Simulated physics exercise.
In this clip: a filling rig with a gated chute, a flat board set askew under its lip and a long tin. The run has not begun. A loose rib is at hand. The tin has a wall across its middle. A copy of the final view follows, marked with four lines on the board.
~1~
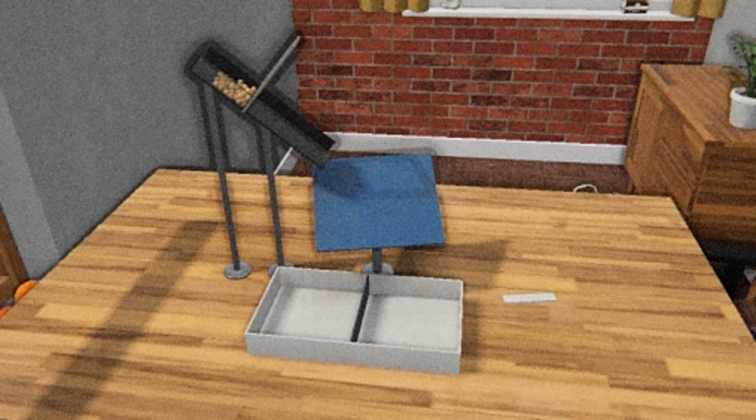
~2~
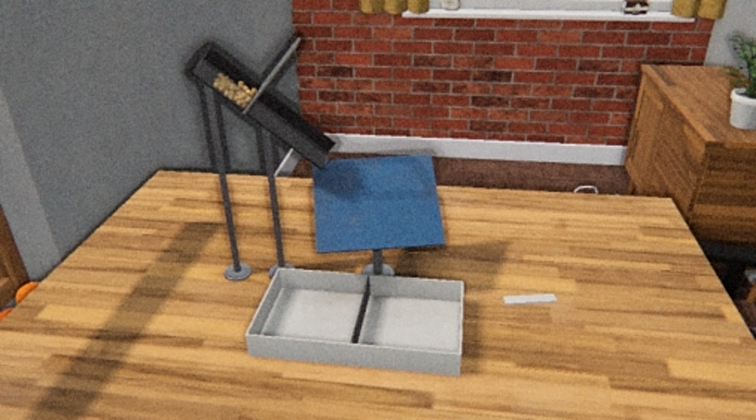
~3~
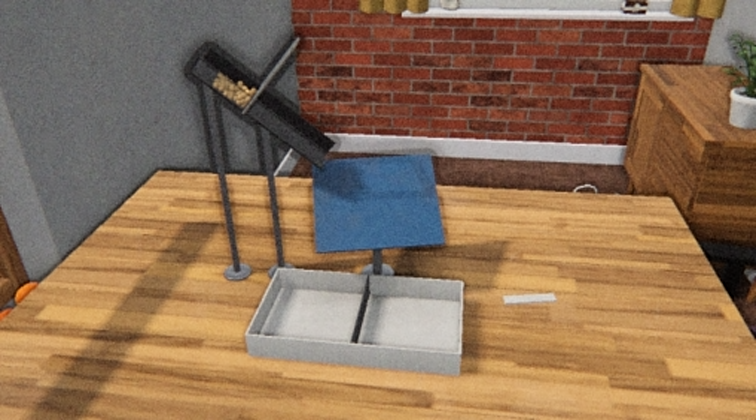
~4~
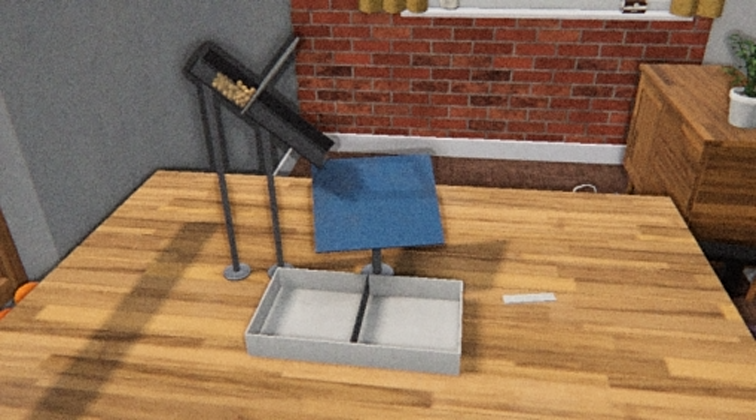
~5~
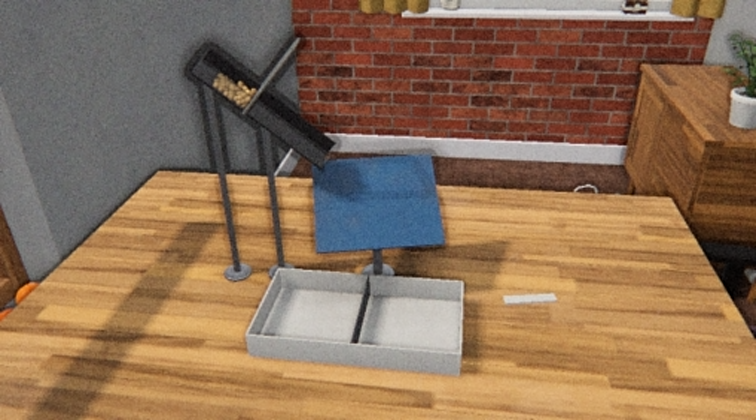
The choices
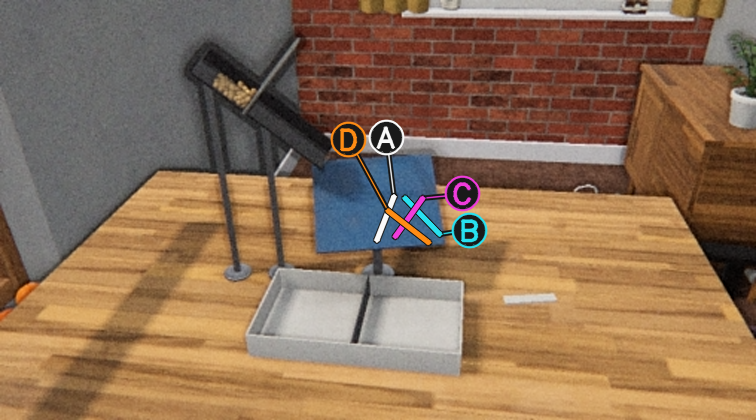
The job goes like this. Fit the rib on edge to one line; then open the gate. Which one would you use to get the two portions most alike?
Take A.
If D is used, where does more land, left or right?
The right half.
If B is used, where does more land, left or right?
The right half.
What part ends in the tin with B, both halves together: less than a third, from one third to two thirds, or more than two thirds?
Line B gives more than two thirds.
On the marked copy, line A from (394, 196) to (376, 240); line B from (404, 198) to (439, 234); line C from (422, 198) to (395, 236); line D from (388, 210) to (428, 242).
If A is chosen, of what is caught, about half in the left half, about half in the right.
If B is chosen, of what is caught, a small part in the left half, nearly all in the right.
If C is chosen, of what is caught, a small part in the left half, nearly all in the right.
If D is chosen, of what is caught, a small part in the left half, nearly all in the right.
